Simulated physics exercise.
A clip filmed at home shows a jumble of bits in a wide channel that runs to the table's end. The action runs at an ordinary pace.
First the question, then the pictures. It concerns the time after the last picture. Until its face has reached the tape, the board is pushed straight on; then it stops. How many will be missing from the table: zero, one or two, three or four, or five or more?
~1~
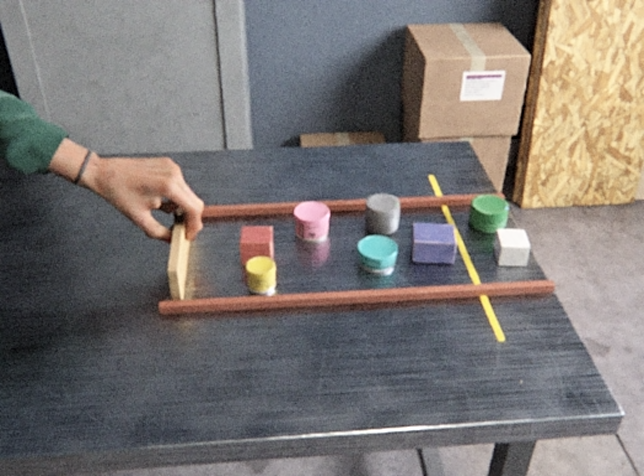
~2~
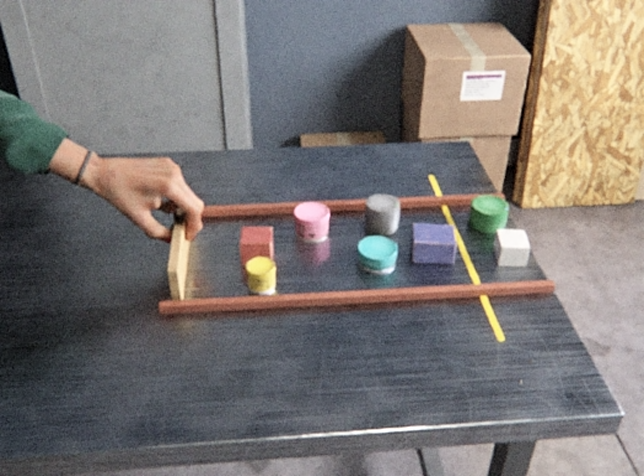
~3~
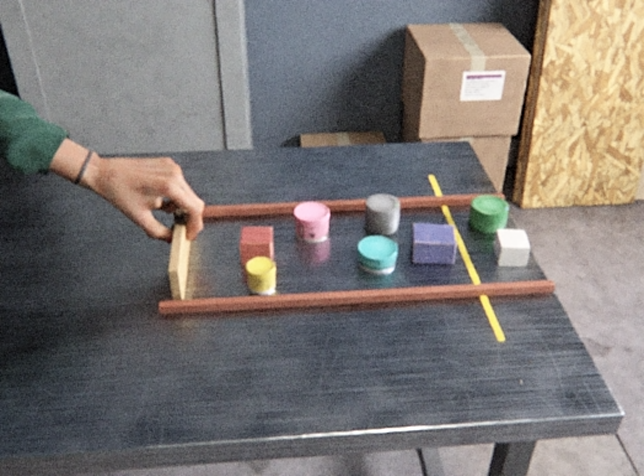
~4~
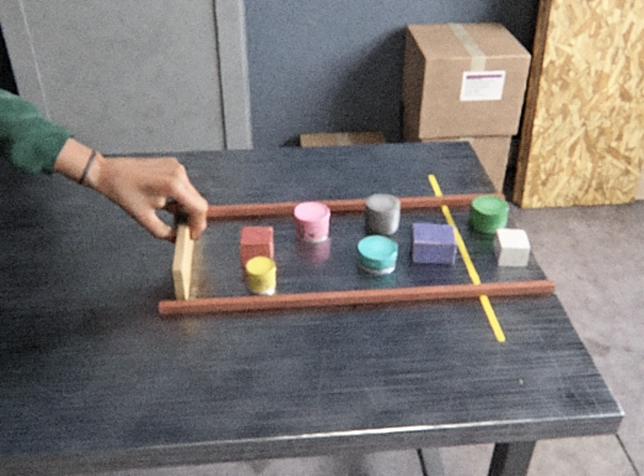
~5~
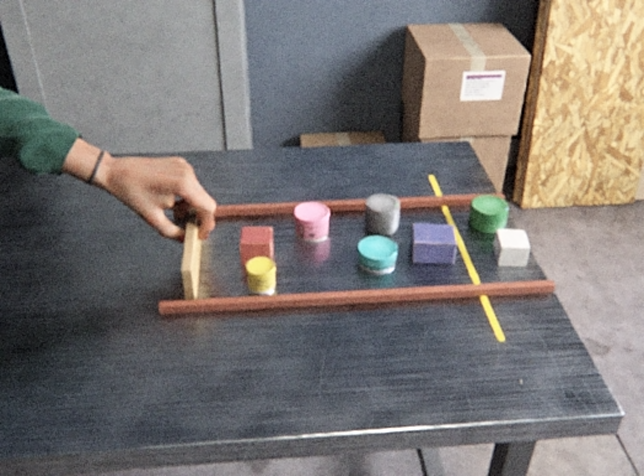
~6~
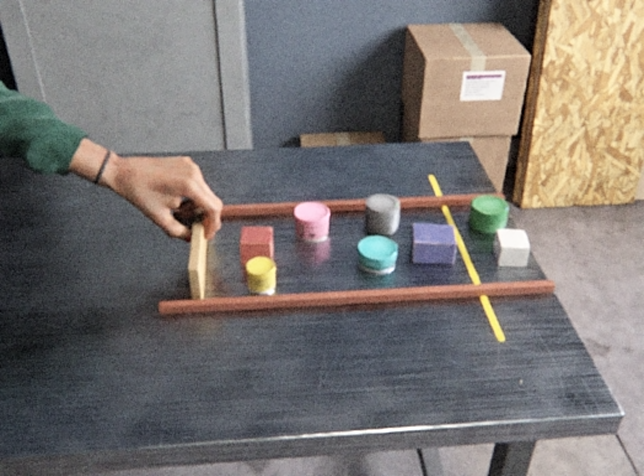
Once the board stops, one or two are missing from the table.
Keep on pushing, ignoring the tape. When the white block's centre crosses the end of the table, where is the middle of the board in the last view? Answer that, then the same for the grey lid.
I'd put it close to (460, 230), and close to (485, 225) for the other one.
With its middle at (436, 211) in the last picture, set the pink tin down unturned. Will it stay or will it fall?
Then it survives.
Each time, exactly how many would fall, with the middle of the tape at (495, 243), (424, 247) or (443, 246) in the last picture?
Those tries give 4, 0 and 0.
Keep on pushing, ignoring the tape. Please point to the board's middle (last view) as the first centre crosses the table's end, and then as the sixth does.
The first puts it near (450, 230), the next near (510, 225).
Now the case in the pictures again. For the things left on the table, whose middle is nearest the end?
It would be the white block, I'd say.
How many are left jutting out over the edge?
2, I think.
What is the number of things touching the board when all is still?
It ends up touching 3.
Soon after, none off yet; white block at rest near (511, 248); green lid at rest near (488, 214); blue block at rest near (433, 244).
At rest, the number that fall off is one or two; fallen, green lid.
